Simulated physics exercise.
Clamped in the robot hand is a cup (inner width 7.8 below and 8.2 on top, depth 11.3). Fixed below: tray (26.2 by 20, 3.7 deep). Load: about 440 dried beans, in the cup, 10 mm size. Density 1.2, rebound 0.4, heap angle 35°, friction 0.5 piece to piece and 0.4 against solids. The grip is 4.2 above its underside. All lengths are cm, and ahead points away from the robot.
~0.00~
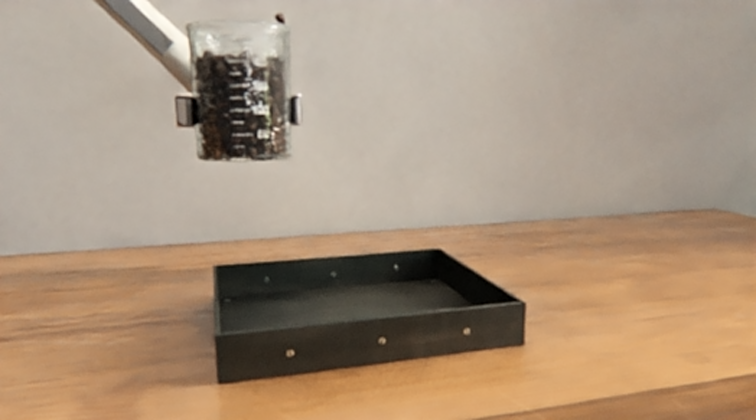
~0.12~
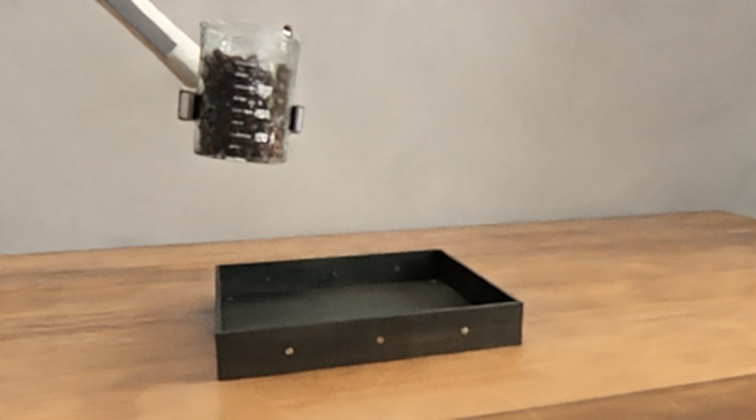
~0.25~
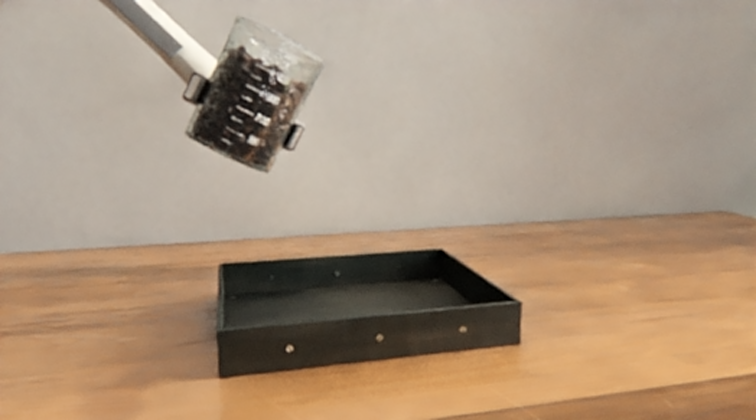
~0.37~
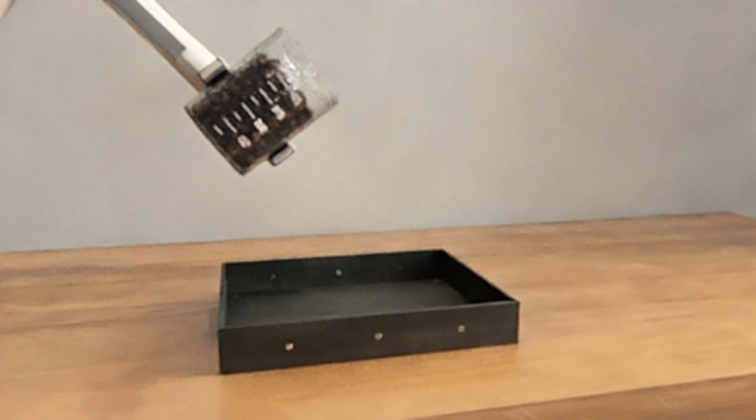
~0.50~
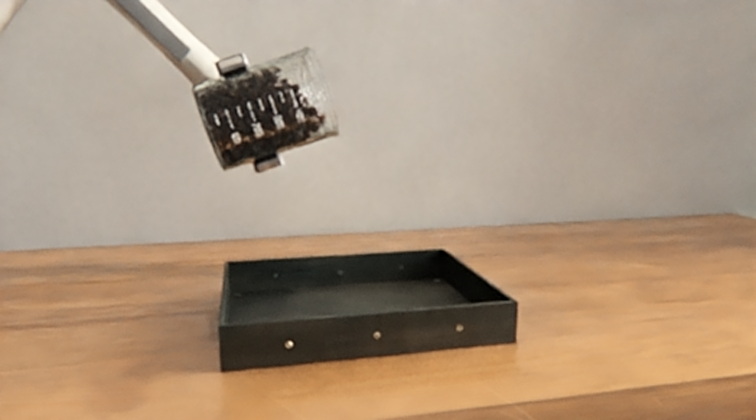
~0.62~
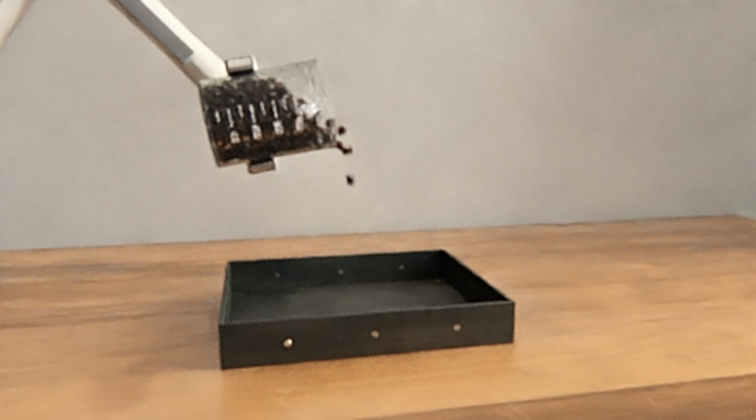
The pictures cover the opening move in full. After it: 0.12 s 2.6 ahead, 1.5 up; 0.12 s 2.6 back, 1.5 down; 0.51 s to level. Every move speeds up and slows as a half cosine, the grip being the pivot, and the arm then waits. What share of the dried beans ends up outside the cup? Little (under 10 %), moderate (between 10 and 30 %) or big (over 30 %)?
Outside the cup the share is moderate, between 10 and 30 %.
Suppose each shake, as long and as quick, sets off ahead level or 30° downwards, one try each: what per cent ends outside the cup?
About 15 and 10 per cent.
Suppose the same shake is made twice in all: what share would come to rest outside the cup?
It would be near 40 per cent.
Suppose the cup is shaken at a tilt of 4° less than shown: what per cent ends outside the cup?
Some 15 per cent.
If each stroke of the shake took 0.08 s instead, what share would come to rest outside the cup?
In that case some 50 per cent.
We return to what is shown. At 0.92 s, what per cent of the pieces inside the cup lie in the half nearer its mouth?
Roughly 50 per cent.
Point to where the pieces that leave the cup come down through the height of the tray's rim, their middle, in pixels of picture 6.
Around (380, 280).
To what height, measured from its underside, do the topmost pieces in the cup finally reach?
About 9.0 cm.
After 0.92 s, tilted 77° forward, highest piece 23 above the table; 367 in the cup, 23 in the tray, 48 in flight or on a rim.
After 1.22 s, tilted 16° forward, highest piece 28 above the table; 347 in the cup, 88 in the tray, 3 in flight or on a rim.
After 1.57 s, level, highest piece 26 above the table; 347 in the cup, 91 in the tray.
After 2.62 s, level, highest piece 26 above the table; 347 in the cup, 91 in the tray.
At rest, 347 in the cup, 91 in the tray. That is 21 % outside the cup.
